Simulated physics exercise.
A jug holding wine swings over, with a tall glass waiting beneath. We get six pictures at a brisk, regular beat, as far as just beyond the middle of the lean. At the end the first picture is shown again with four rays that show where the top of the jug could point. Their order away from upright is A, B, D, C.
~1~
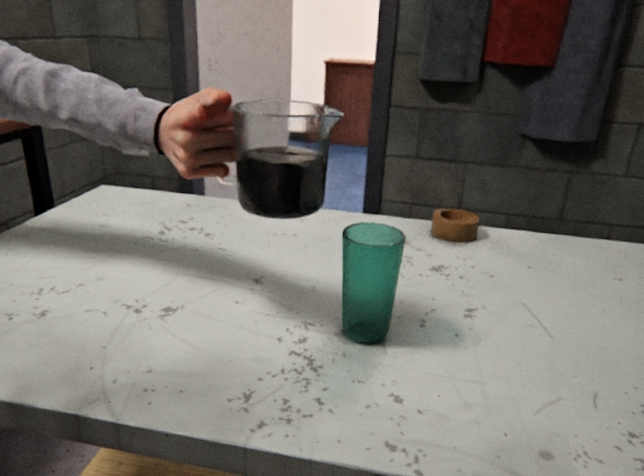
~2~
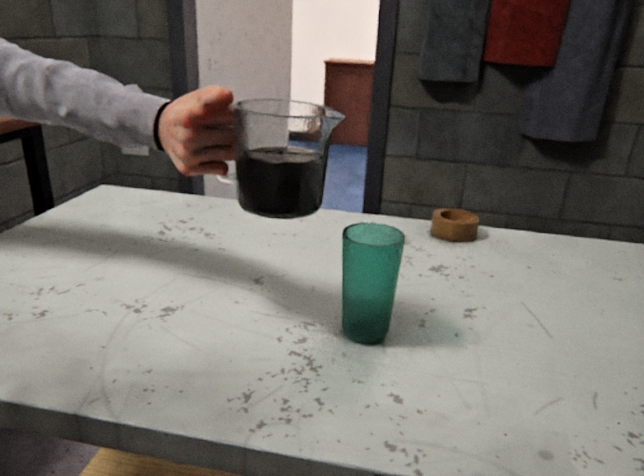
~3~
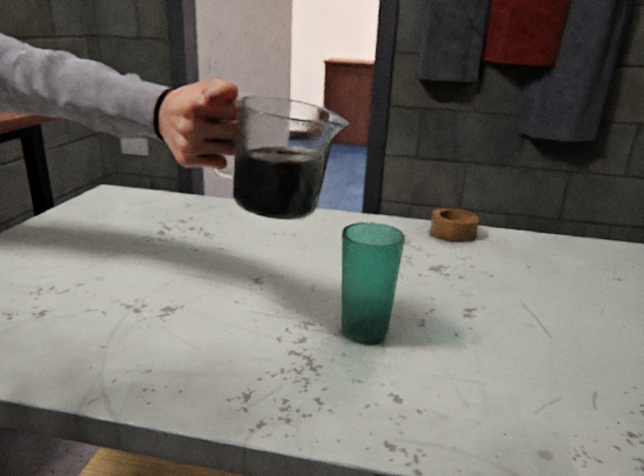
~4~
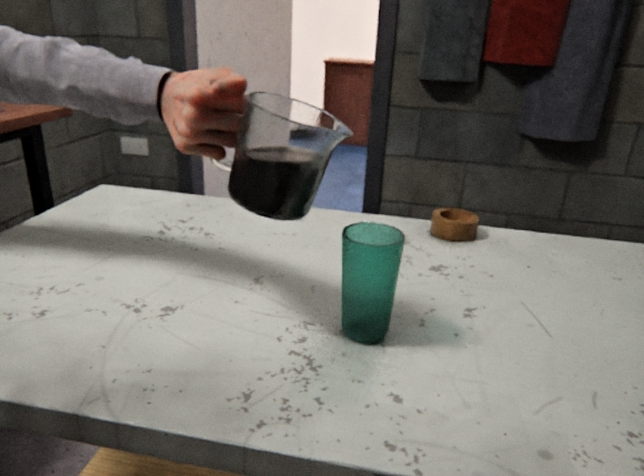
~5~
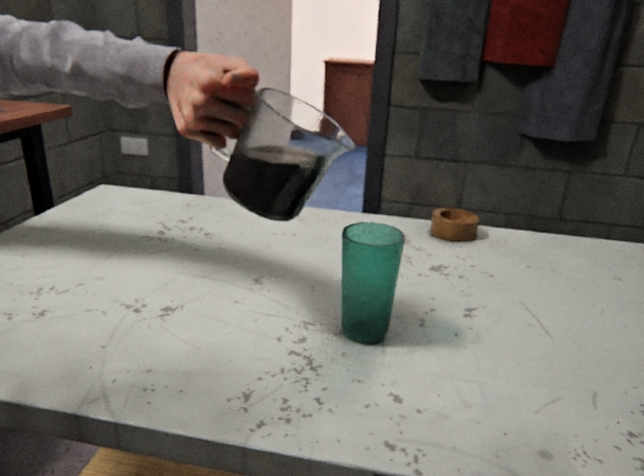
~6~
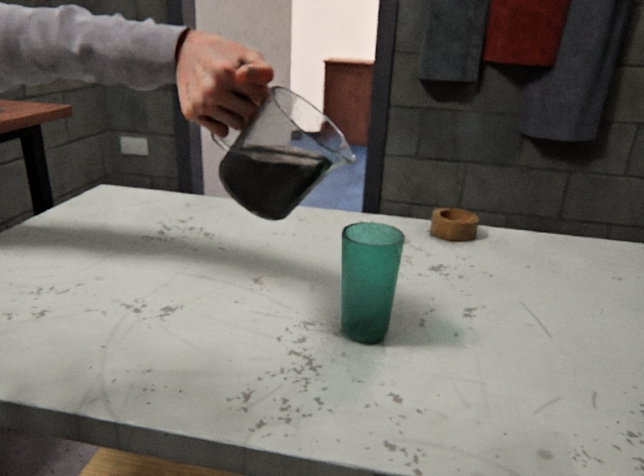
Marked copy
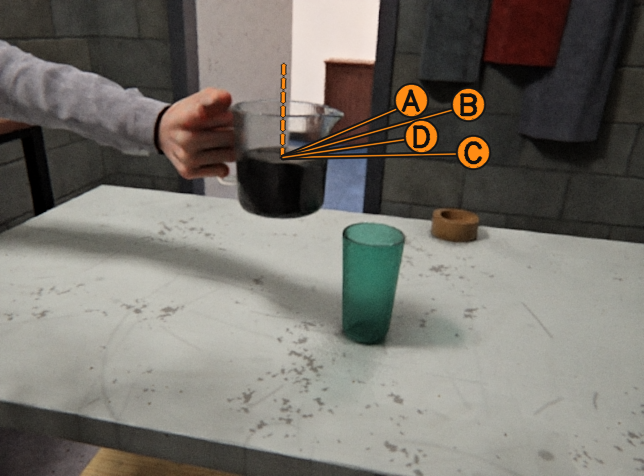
We see a hand holding a clear glass jug of dark liquid above a table, up and to the left of a tall green glass. The hand rises slightly and steadily tilts the jug to the right, its lip lowering.
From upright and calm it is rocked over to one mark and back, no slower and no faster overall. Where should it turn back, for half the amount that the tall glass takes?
Mark B does it best.
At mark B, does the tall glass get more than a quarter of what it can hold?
Yes, clearly.
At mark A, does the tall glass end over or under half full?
Under half.
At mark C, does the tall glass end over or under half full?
Over half.
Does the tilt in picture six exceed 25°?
Yes.
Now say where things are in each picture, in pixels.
Upright, lip at (342, 115); rim of the tall glass round (374, 233); nothing has left yet.
Upright, lip at (343, 117); nothing has left yet.
Tipped about 7°, lip at (346, 123); nothing has left yet.
Tipped about 16°, lip at (351, 134); nothing has left yet.
Tipped about 26°, lip at (354, 147); nothing has left yet.
Tipped about 37°, lip at (355, 161); nothing has left yet.
On the marked copy, A at (397, 108); B at (452, 110); C at (456, 153); D at (404, 139).
With A, the tall glass ends with about 33 % of what it can hold.
With B, the tall glass ends with about 50 % of what it can hold.
With C, the tall glass ends with about 83 % of what it can hold.
With D, the tall glass ends with about 66 % of what it can hold.
